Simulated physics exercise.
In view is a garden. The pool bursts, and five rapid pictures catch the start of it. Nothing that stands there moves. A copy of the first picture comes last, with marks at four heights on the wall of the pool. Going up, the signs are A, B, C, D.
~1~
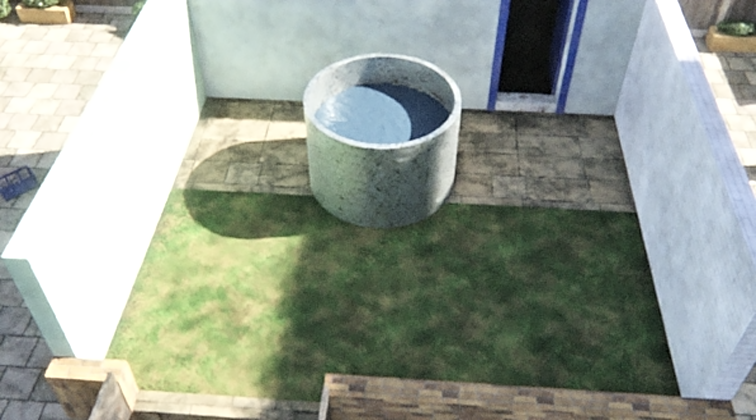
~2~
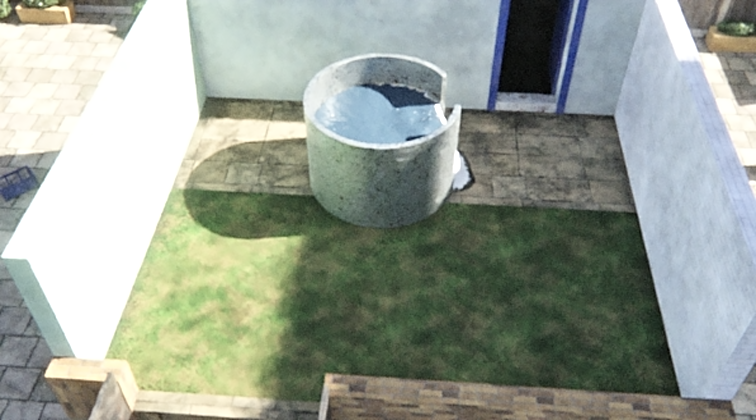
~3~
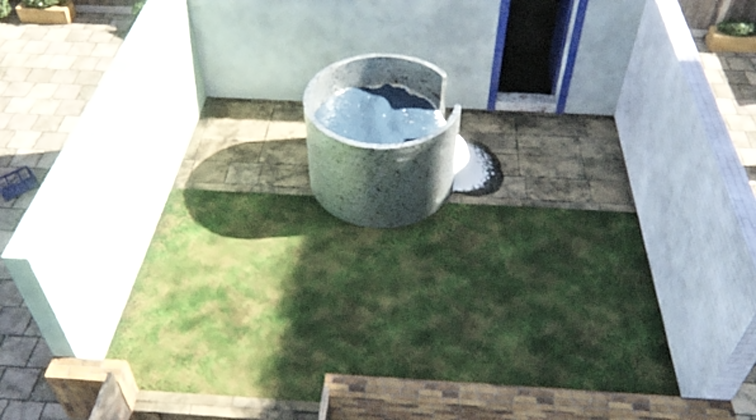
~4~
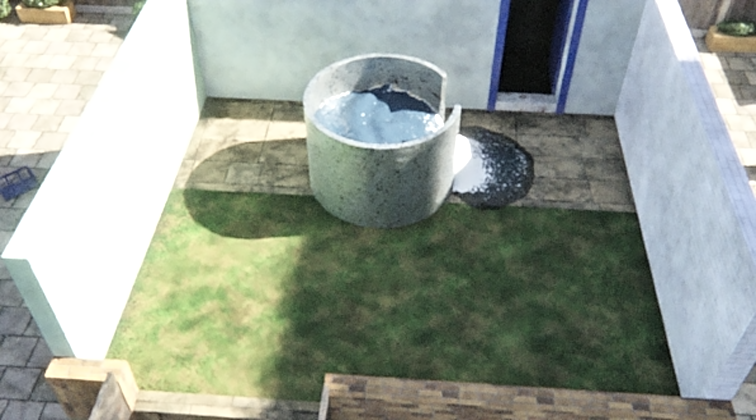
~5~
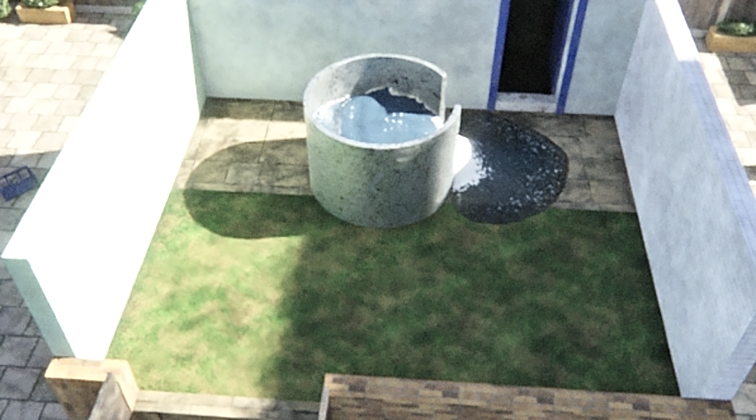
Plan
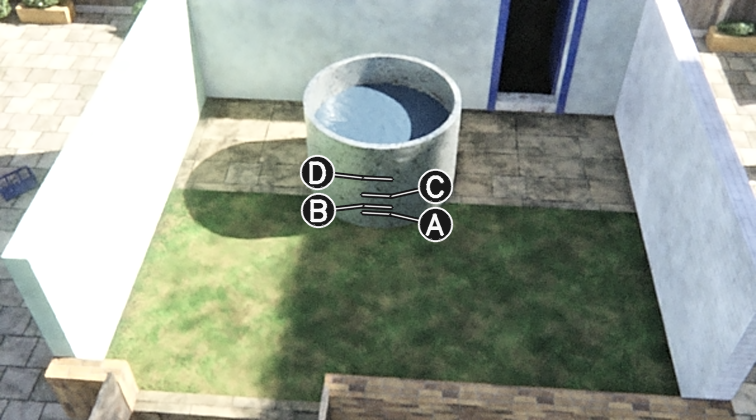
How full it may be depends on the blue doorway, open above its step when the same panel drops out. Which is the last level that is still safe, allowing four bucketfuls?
It is C.
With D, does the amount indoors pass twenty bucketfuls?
No, it does not.
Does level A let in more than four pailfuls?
No, not at all.
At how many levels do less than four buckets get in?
Three.
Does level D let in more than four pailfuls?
Yes.
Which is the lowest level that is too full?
Level D.
In white, A at (376, 213); B at (376, 206); C at (376, 195); D at (376, 178); from the bottom up A, B, C, D.
With A, nothing gets over.
With B, nothing gets over.
With C, a splash gets over, under a bucket.
With D, about 10 bucketfuls get in.
